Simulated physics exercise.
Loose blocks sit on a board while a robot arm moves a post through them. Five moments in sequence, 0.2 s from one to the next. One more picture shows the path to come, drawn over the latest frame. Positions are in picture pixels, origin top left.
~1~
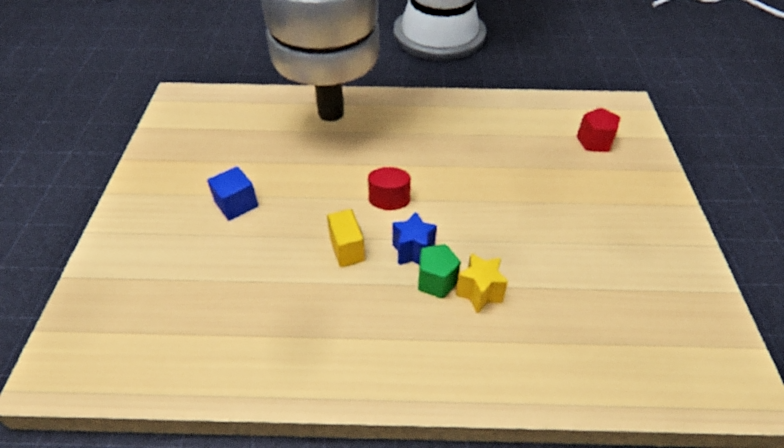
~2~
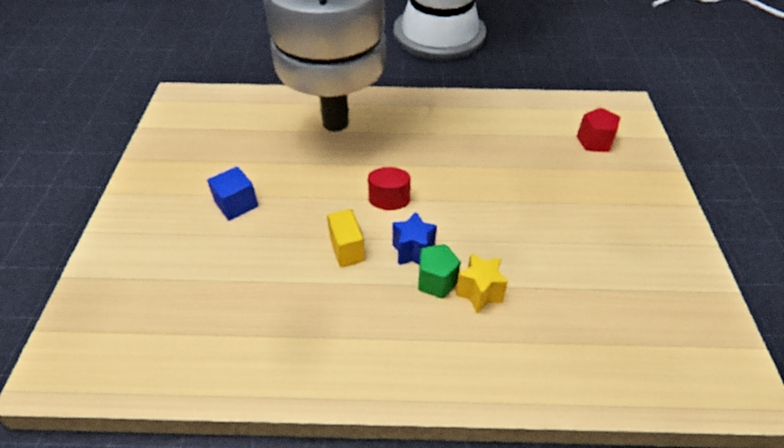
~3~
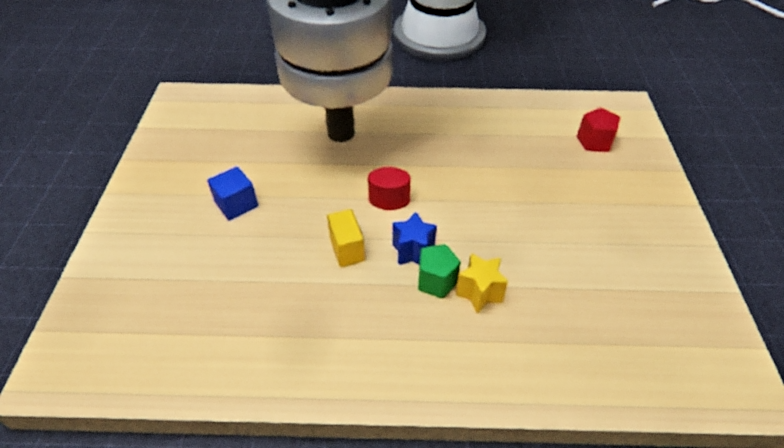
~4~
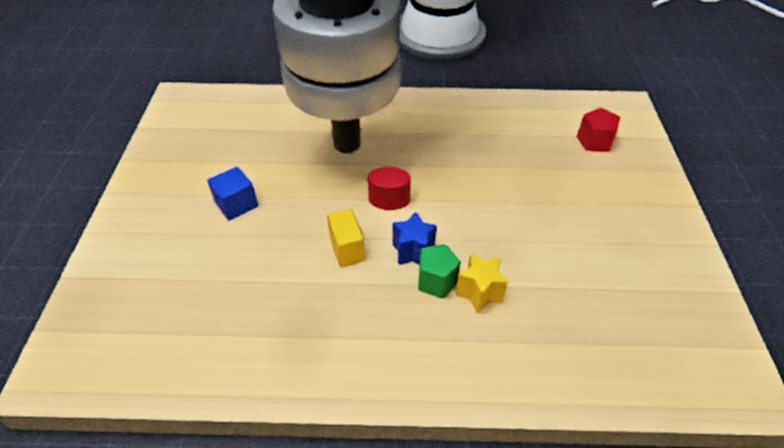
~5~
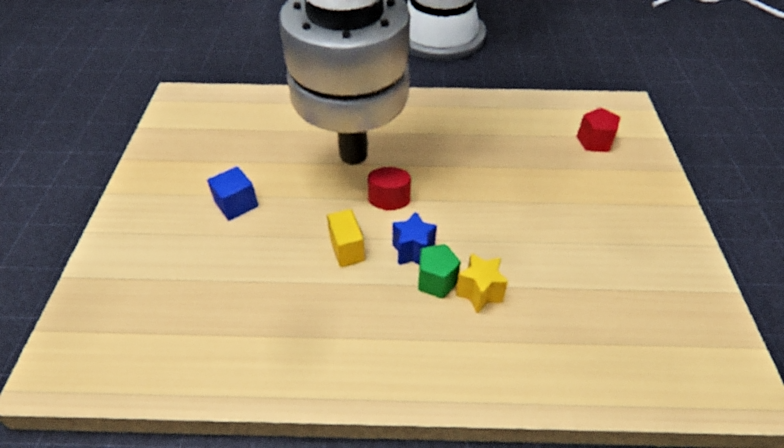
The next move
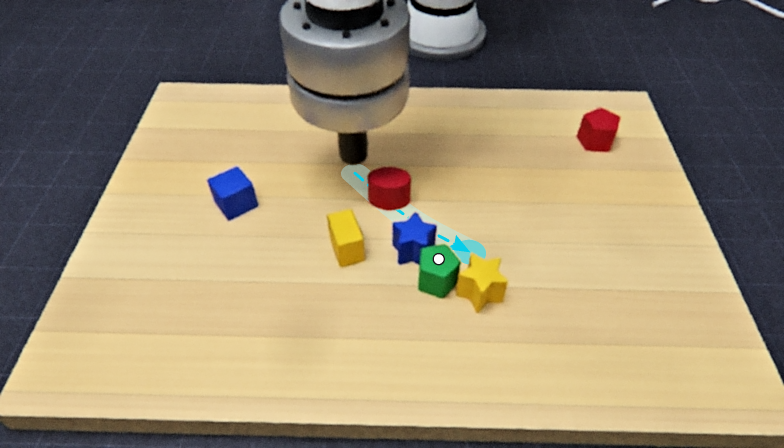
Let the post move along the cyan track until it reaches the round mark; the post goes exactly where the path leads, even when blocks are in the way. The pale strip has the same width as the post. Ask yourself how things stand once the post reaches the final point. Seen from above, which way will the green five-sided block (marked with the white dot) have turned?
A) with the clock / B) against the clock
The answer is B.
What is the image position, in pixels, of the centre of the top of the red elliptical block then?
At the end it should sit near (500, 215).
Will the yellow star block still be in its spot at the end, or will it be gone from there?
That one stays where it is.
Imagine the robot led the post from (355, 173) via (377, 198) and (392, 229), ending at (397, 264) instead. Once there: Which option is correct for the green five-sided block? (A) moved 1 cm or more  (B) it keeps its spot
Choice A: Moved 1 cm or more.
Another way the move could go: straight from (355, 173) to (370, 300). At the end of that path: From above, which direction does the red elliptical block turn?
It spins against the clock.
The line goes from (355, 173) by way of (404, 214) to (470, 252); the dot is on the green five-sided block.
On the path given first. One third of the way, post (386, 184); red elliptical block (414, 191), turned 20° anticlockwise.
Two thirds of the way, post (426, 212); red elliptical block (459, 208), turned 70° anticlockwise; blue star block (417, 233), turned 20° clockwise; green five-sided block (439, 263), turned 15° anticlockwise.
At the end, post (473, 236); red elliptical block (500, 215), turned 150° anticlockwise; blue star block (429, 236), turned 80° clockwise; green five-sided block (437, 271), turned 20° anticlockwise; yellow star block unmoved.
